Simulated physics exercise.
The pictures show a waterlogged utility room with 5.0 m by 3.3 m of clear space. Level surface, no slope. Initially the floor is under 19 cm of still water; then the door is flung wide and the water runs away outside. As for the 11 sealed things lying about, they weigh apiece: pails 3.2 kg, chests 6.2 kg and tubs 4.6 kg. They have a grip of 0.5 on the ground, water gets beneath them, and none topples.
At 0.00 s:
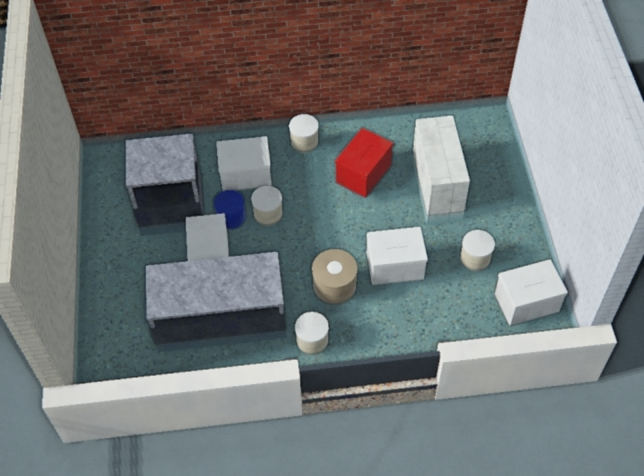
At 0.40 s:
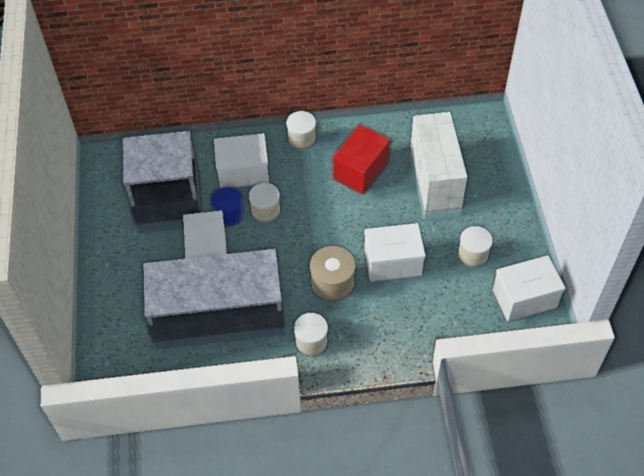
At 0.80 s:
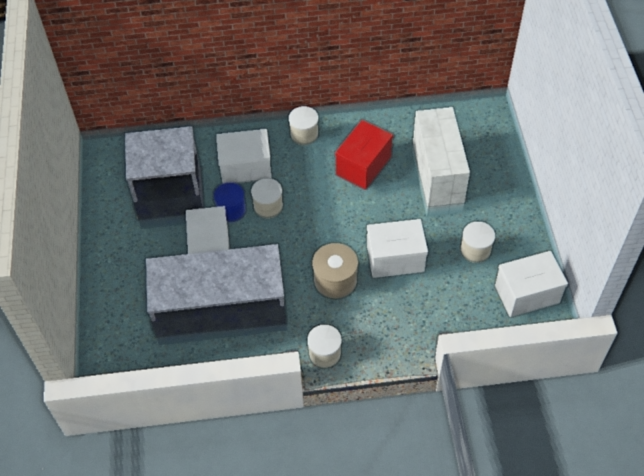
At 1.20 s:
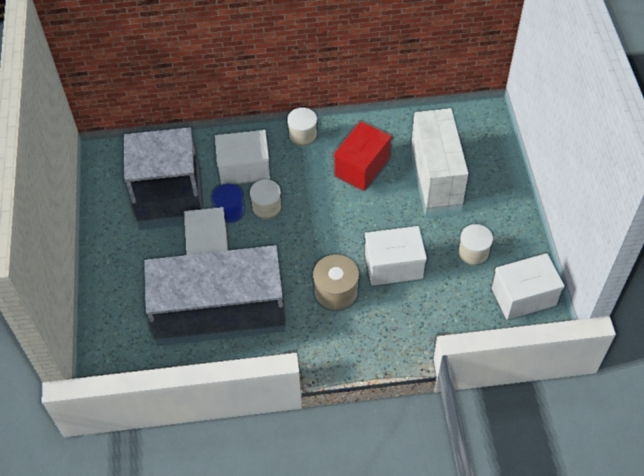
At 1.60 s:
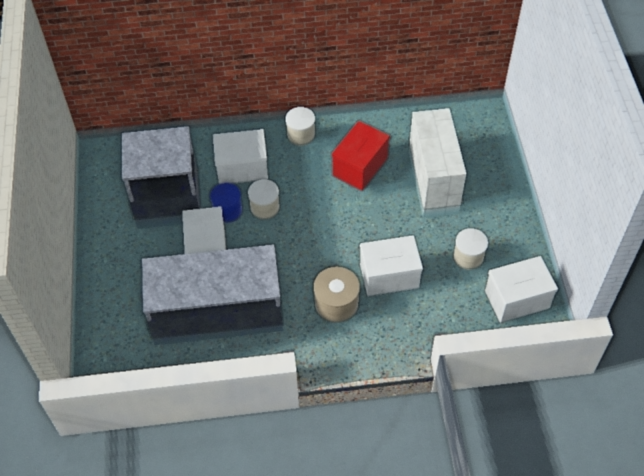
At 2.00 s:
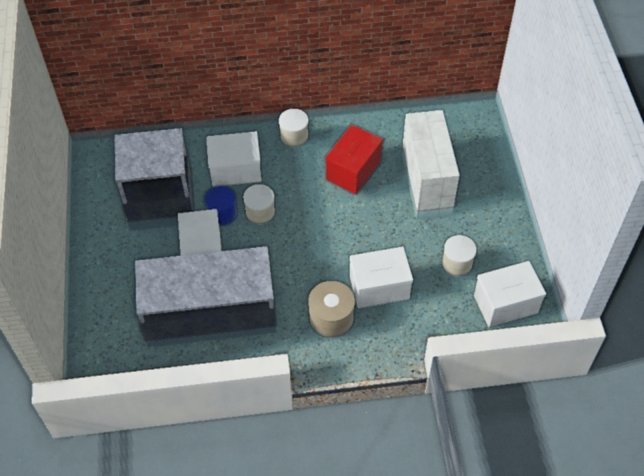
A small white tub shifts near the front gap of a flooded, brick-backed utility room, seen from high above. Marble-topped units and a blue pail stand left, a red chest toward the back, and white chests and a tan tub centre and right. The gap's dark gate swings outward, the white tub slides right and disappears, then the tan tub and three nearby pieces creep slightly as the view wavers.
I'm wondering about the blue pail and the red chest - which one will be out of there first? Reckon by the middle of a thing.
The red one will.
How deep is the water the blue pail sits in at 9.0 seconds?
Near 13 cm deep.
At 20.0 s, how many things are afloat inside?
It comes to 3.
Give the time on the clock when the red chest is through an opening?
Exit time: About 14.0 s.
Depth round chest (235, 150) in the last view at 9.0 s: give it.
Depth: Near 13 cm.
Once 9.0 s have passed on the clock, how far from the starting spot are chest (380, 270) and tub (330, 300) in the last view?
The first is gone out, the second washed out.
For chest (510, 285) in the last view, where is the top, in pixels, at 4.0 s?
Look for it near (492, 302).
After 4.0 s the blue pail is near (239, 207), 0.2 m from its start, afloat; the red chest is near (363, 175), 0.4 m from its start, afloat; 3 of 11 are out; 8 afloat.
After 9.0 s the blue pail is near (278, 202), 0.6 m from its start, afloat; the red chest is near (380, 224), 1.0 m from its start, afloat; 5 of 11 are out; 6 afloat.
After 16.0 s the blue pail is near (343, 215), 1.3 m from its start, afloat; the red chest has gone out (at 14.0 s); 7 of 11 are out; 4 afloat.
After 20.0 s the blue pail is near (363, 263), 1.7 m from its start, afloat; the red chest has gone out (at 14.0 s); 8 of 11 are out; 3 afloat.
